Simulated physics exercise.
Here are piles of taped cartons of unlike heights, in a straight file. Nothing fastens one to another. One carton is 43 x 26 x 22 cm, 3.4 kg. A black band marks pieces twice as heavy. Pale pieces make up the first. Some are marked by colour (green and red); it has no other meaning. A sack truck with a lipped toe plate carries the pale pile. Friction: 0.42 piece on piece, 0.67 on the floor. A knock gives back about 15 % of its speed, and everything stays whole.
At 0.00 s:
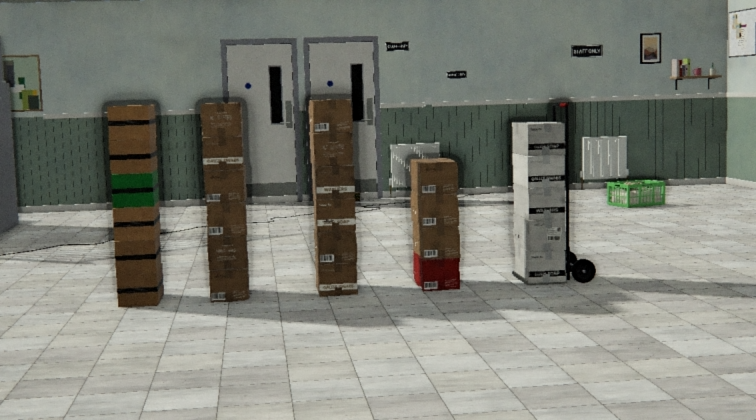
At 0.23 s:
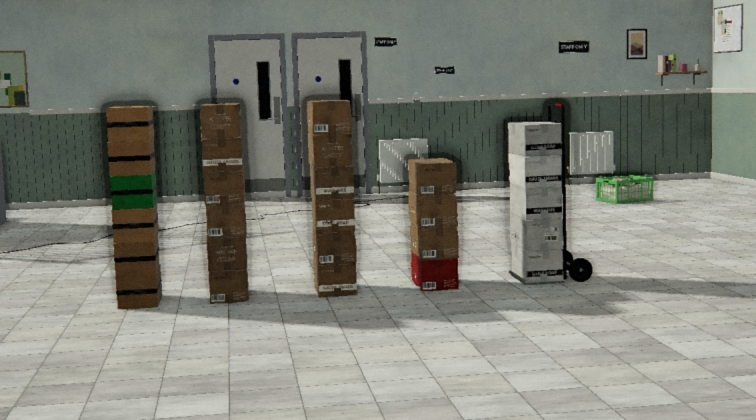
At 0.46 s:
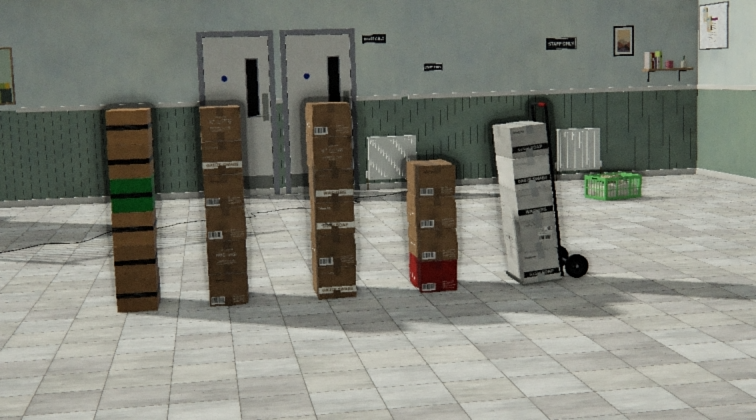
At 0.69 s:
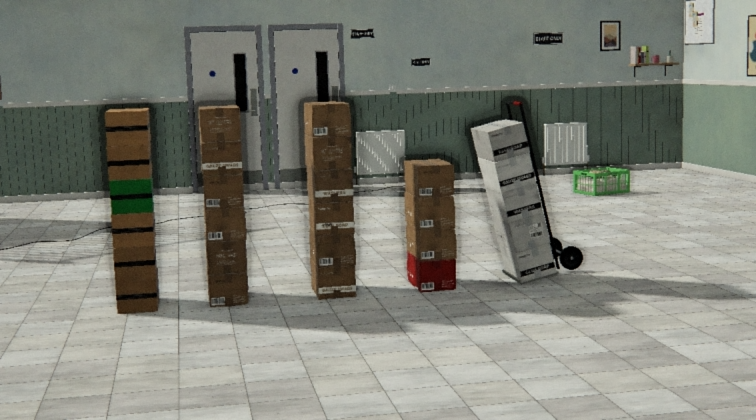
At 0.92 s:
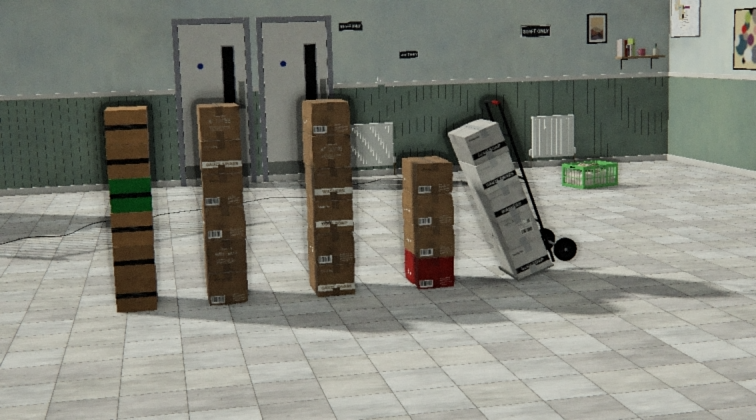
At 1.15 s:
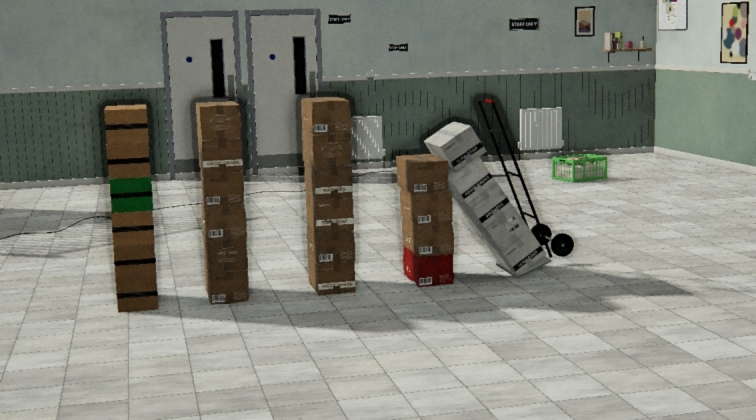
In a tiled room with green-panelled walls, five stacks of taped boxes stood in a row, and the pale one on a hand truck leaned steadily left until it touched the short stack beside it.
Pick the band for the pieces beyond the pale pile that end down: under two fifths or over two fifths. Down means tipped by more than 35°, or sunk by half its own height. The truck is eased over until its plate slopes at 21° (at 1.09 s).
Upwards of two fifths of them.
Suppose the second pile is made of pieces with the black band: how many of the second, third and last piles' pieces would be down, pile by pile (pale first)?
Then second 0, third 0, last 0.
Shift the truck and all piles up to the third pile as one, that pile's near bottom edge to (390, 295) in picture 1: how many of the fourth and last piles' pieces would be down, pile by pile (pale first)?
Then fourth 1, last 0.
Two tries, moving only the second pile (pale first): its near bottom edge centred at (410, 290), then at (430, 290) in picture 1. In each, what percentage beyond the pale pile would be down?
About 0 and 100 per cent.
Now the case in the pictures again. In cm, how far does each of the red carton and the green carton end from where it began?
Moved: Red 10, green 120.
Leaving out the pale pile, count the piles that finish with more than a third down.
4 in all.
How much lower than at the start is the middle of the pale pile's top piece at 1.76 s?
Roughly 20 cm.
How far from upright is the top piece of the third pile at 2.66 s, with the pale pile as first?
Roughly 20° from upright.
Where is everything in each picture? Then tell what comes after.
In the first frame (pixels give the middle of a visible side; the camera moves round a little), truck frame (567, 141) 0° forward; red carton (441, 275); green carton (133, 191); none of the others has stirred.
Truck frame (563, 141) 0° forward; red carton (440, 275), in the second frame.
Truck frame (549, 140) 5° forward, top of the pale pile leaning 5°; green carton (132, 196); none of the others has stirred, in the third frame.
Truck frame (528, 138) 13° forward, top of the pale pile leaning 13°; green carton (131, 197); none of the others has stirred, in the fourth frame.
Truck frame (510, 136) 19° forward, top of the pale pile leaning 21°; green carton (131, 196); none of the others has stirred, in the fifth frame.
Truck frame (505, 134) 21° forward, top of the pale pile leaning 31°; red carton (436, 271); green carton (131, 195); one has shifted, in the sixth frame.
After 1.76 s, 5 of the pale pile down; none of the 22 other cartons down, 4 disturbed; red carton 23° from how it stood.
After 2.66 s, 5 of the pale pile down; 4 of the 22 other cartons down; red carton 42° from how it stood.
After 3.56 s, 5 of the pale pile down; 15 of the 22 other cartons down; red carton 42° from how it stood; green carton 21° from how it stood.
After 4.04 s, 5 of the pale pile down; 22 of the 22 other cartons down; green carton on its side; red carton 42° from how it stood.
In the end (5.8 s), 5 of the pale pile down; 22 of the 22 other cartons down; green carton on its side; red carton 41° from how it stood. That is 100 per cent. From the last view, middles, red carton near (413, 257).
